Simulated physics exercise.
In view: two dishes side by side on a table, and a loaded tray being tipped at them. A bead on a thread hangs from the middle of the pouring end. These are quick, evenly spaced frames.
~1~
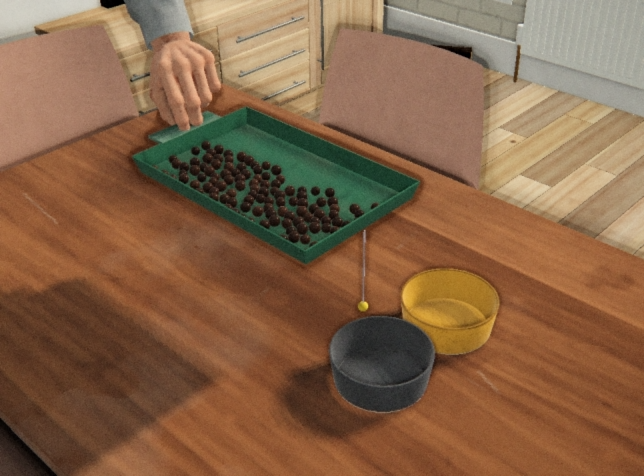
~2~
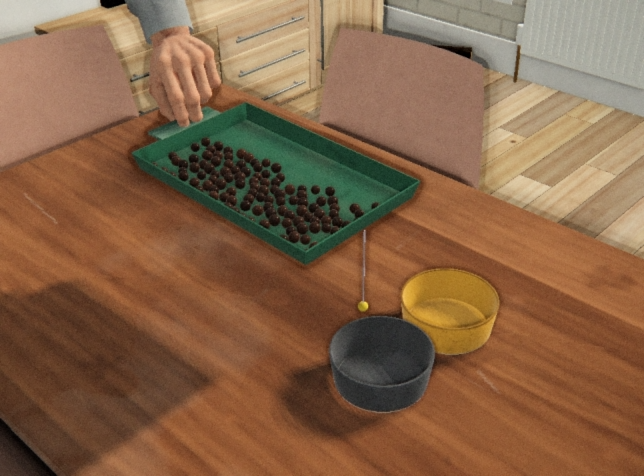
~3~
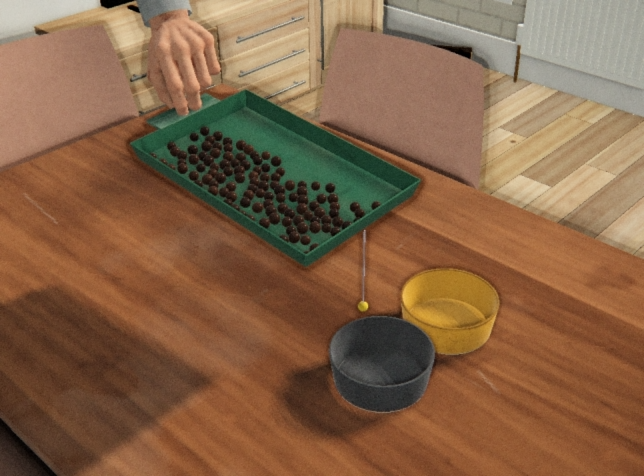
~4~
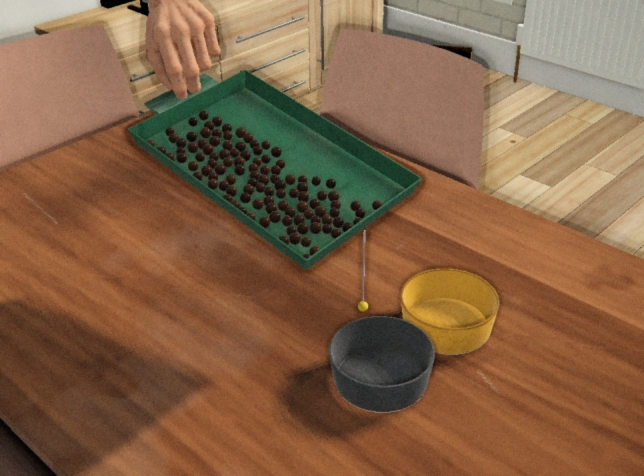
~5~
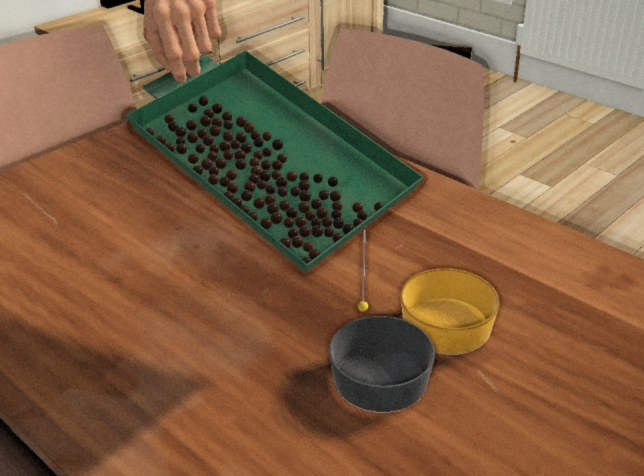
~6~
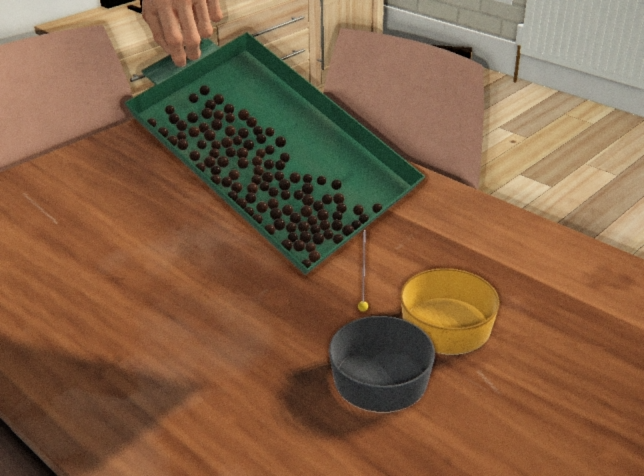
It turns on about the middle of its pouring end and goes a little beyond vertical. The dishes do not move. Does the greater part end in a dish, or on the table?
Together they catch under half.
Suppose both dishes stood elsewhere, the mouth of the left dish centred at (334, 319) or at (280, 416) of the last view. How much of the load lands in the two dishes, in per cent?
Roughly 0 per cent, and 80 per cent.
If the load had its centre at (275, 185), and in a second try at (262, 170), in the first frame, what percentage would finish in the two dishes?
First some 20, then 30 per cent.
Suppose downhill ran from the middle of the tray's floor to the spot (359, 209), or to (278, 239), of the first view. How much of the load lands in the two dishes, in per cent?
In turn 90 and 20 in a hundred.
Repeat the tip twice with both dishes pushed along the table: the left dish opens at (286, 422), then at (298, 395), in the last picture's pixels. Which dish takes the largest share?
At the first place the right dish, at the second the left-hand dish.
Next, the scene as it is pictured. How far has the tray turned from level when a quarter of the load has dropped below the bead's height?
At about 85°.
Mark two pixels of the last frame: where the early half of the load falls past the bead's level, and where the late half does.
Around (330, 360) and then (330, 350).
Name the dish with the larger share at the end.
More ends in the left-hand dish.
Shortly afterwards, tray tipped steeply; the bulk on the tray; only a few outside both; a little in the air.
Next, tray tipped past a quarter turn; only a few on the tray; near a third in the left dish; near half outside both; a little in the air.
Some moments later, tray tipped past a quarter turn; near a third in the left dish; near two thirds outside both.
In the end, tray tipped past a quarter turn; near a third in the left dish; none at all in the right dish; near two thirds outside both.
